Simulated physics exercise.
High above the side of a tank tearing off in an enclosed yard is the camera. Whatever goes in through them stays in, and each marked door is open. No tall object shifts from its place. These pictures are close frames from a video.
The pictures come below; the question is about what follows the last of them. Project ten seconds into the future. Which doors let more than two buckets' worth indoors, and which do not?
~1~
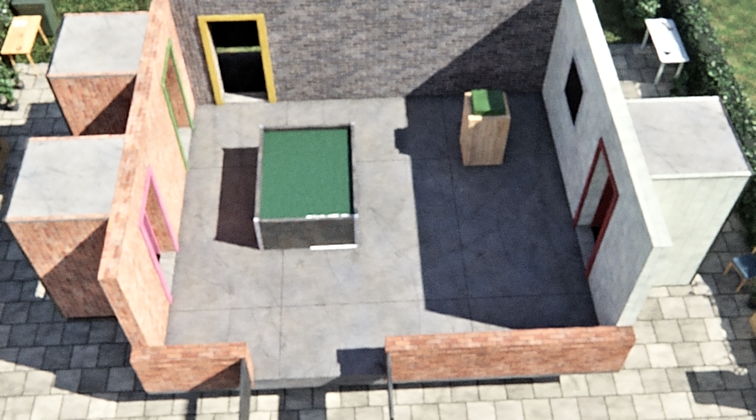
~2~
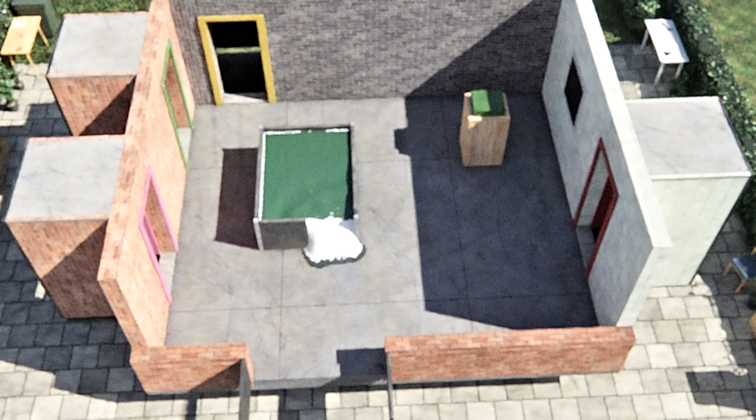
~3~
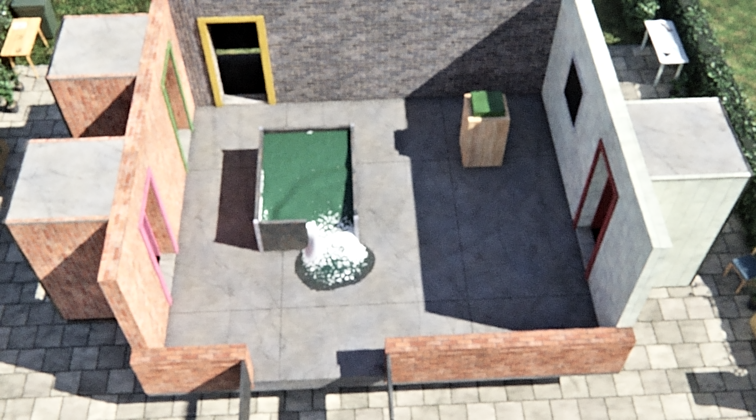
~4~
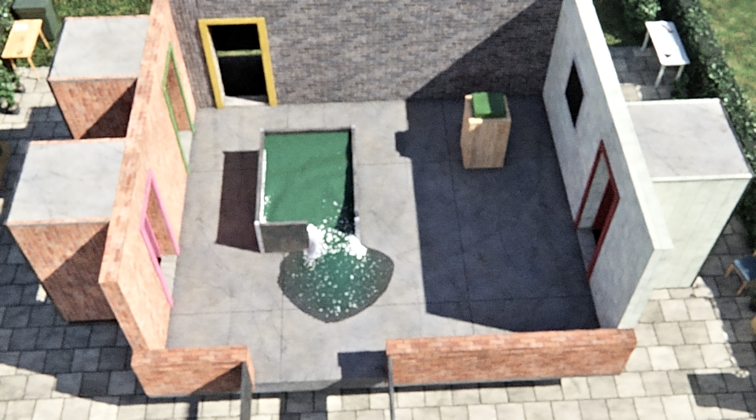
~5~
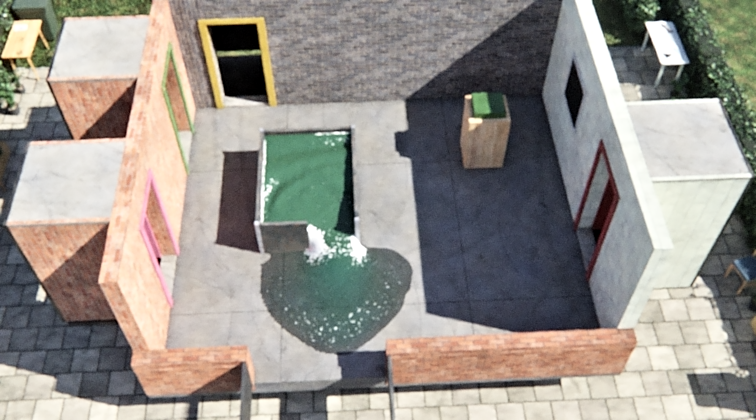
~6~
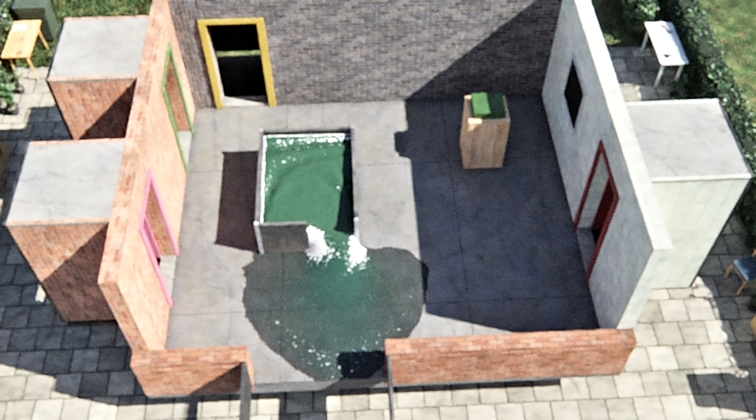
The red door lets in little enough there; the pink door lets in little enough there; the green door lets in little enough there; the yellow door lets in little enough there.
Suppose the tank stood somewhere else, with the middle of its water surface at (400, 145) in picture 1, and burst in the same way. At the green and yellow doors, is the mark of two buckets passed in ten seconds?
Here's my take: The green door doesn't reach it, and the yellow door doesn't reach it.
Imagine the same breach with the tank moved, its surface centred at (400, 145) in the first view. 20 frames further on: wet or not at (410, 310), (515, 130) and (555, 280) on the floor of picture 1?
Check in sequence: Soaked through, still parched, soaked through.
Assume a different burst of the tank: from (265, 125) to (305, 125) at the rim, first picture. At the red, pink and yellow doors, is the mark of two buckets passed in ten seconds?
In that case the red door stays within bounds, the pink door stays within bounds and the yellow door breaks the limit.
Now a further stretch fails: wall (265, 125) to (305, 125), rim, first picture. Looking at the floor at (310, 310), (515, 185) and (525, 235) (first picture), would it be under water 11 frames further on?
Sequence: Spared / spared / spared.
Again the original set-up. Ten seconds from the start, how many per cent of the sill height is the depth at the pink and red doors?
Close to 60 per cent for the first one and close to 30 per cent for the second.
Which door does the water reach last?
That would be the yellow-painted one.
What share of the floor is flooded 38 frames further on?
I'd guess some 60 per cent.
A moment on, water covers 20 % of the floor; the red door not reached, the pink door not reached, the green door not reached, the yellow door not reached.
Next, water covers 25 % of the floor; the red door not reached, the pink door not reached, the green door not reached, the yellow door not reached.
Then, water covers 35 % of the floor; the red door wet at the sill, nothing in, the pink door wet at the sill, nothing in, the green door not reached, the yellow door not reached.
Later, water covers 60 % of the floor; the red door wet at the sill, nothing in, the pink door wet at the sill, nothing in, the green door wet at the sill, nothing in, the yellow door not reached.
In the end, water covers 85 % of the floor; the red door wet at the sill, nothing in, the pink door wet at the sill, nothing in, the green door wet at the sill, nothing in, the yellow door wet at the sill, nothing in.
